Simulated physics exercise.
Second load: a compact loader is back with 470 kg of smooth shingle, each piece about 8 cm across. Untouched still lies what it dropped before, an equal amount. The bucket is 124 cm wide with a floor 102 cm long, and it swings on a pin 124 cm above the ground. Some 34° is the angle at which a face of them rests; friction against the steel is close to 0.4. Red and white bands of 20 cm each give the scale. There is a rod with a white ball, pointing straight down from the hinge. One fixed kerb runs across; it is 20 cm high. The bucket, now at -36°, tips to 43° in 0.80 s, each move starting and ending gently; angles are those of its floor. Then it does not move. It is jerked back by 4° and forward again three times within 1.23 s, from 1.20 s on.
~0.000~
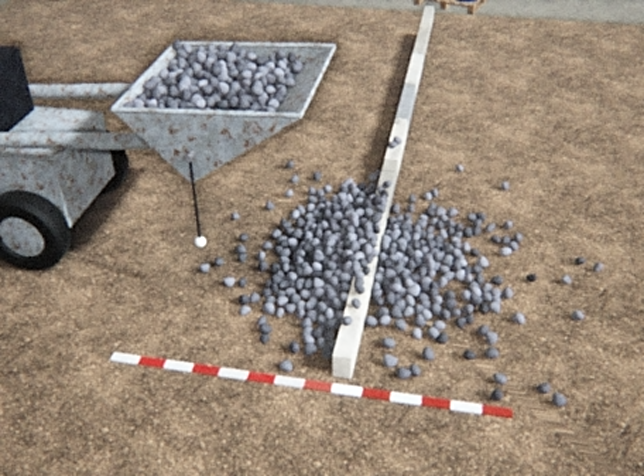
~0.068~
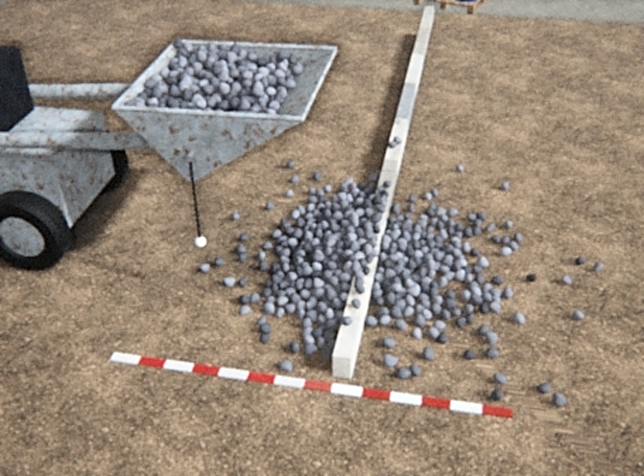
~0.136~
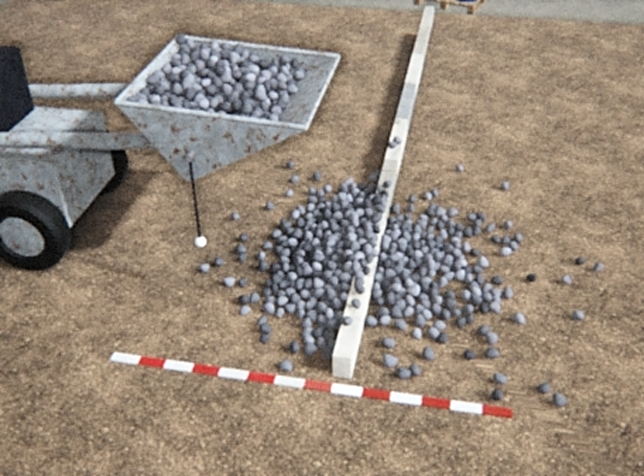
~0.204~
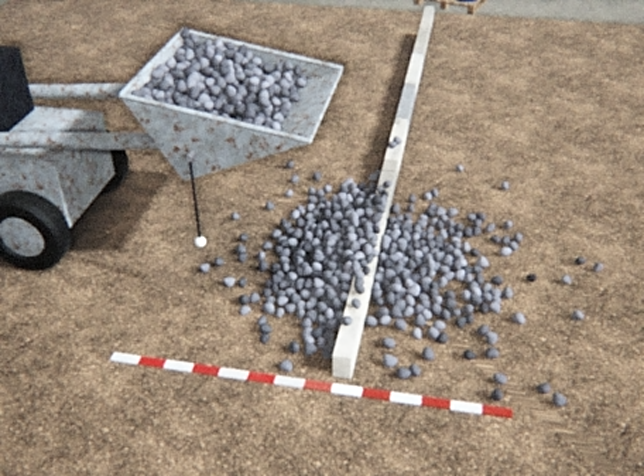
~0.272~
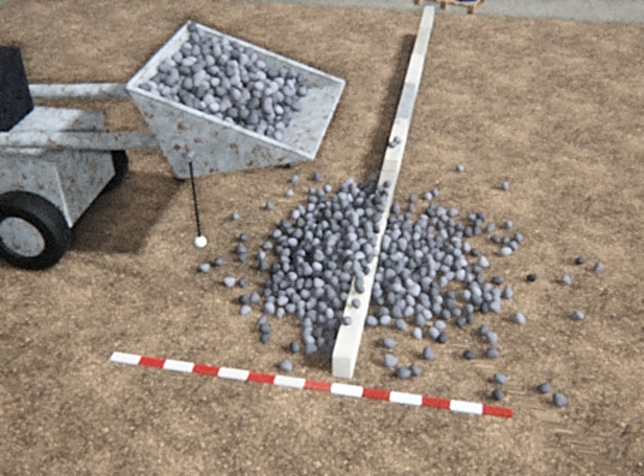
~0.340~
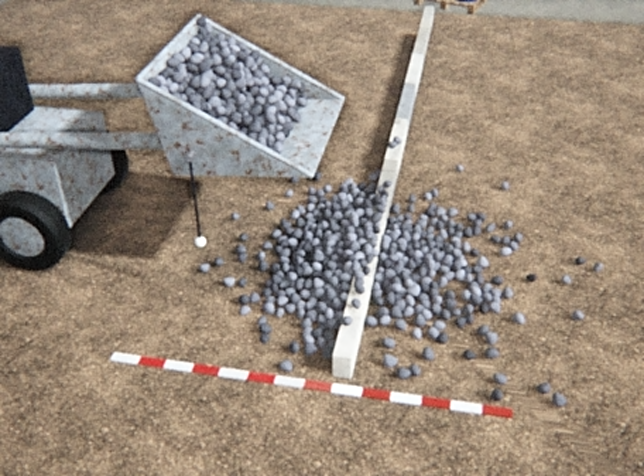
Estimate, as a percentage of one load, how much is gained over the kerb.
Some 21 per cent is added.
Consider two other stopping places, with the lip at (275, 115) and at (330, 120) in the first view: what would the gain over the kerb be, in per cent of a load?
Some 5 percent, and then 50 percent.
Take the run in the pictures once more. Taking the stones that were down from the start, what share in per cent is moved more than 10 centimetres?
I'd say roughly 15 per cent of them.
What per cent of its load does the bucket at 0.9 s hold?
Held: Around 70 % of the load.
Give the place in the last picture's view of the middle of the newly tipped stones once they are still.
Near (329, 241).
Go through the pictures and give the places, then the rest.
The bucket is at -36°, its lip at (301, 116); the top of the load is at (215, 56). The earlier load is highest near (365, 234), 29 cm above ground level, 64 % on this side of the kerb, 36 % over the kerb, in the first frame.
The bucket is at -34°, its lip at (302, 119); the top of the load is at (216, 56); the stones move at 0.2 m/s on average, in the second frame.
The bucket is at -30°, its lip at (306, 128); the top of the load is at (198, 53); the stones move at 0.3 m/s on average, in the third frame.
Lip at (310, 142), floor tilted -23°, highest stones at (188, 49); the stones move at 0.5 m/s on average, in the fourth frame.
The bucket is at -15°, its lip at (313, 158); the top of the load is at (194, 44); the stones move at 0.5 m/s on average, in the fifth frame.
The bucket is at -5°, its lip at (313, 176); the top of the load is at (198, 39); the stones move at 0.7 m/s on average, in the sixth frame.
After 0.6 s the floor is at 31°; in per cent of one load, 100 in the bucket, 64 on this side of the kerb, 36 over the kerb; the foremost stones are at (583, 307).
After 0.9 s the floor is at 43°; in per cent of one load, 71 in the bucket, 93 on this side of the kerb, 36 over the kerb; the foremost stones are at (583, 307).
After 2.9 s the floor is at 43°; in per cent of one load, 0 in the bucket, 143 on this side of the kerb, 57 over the kerb; the foremost stones are at (593, 305).
After 5.6 s the floor is at 43°; in per cent of one load, 0 in the bucket, 143 on this side of the kerb, 57 over the kerb; the foremost stones are at (593, 305). Net gain over the kerb, 21.
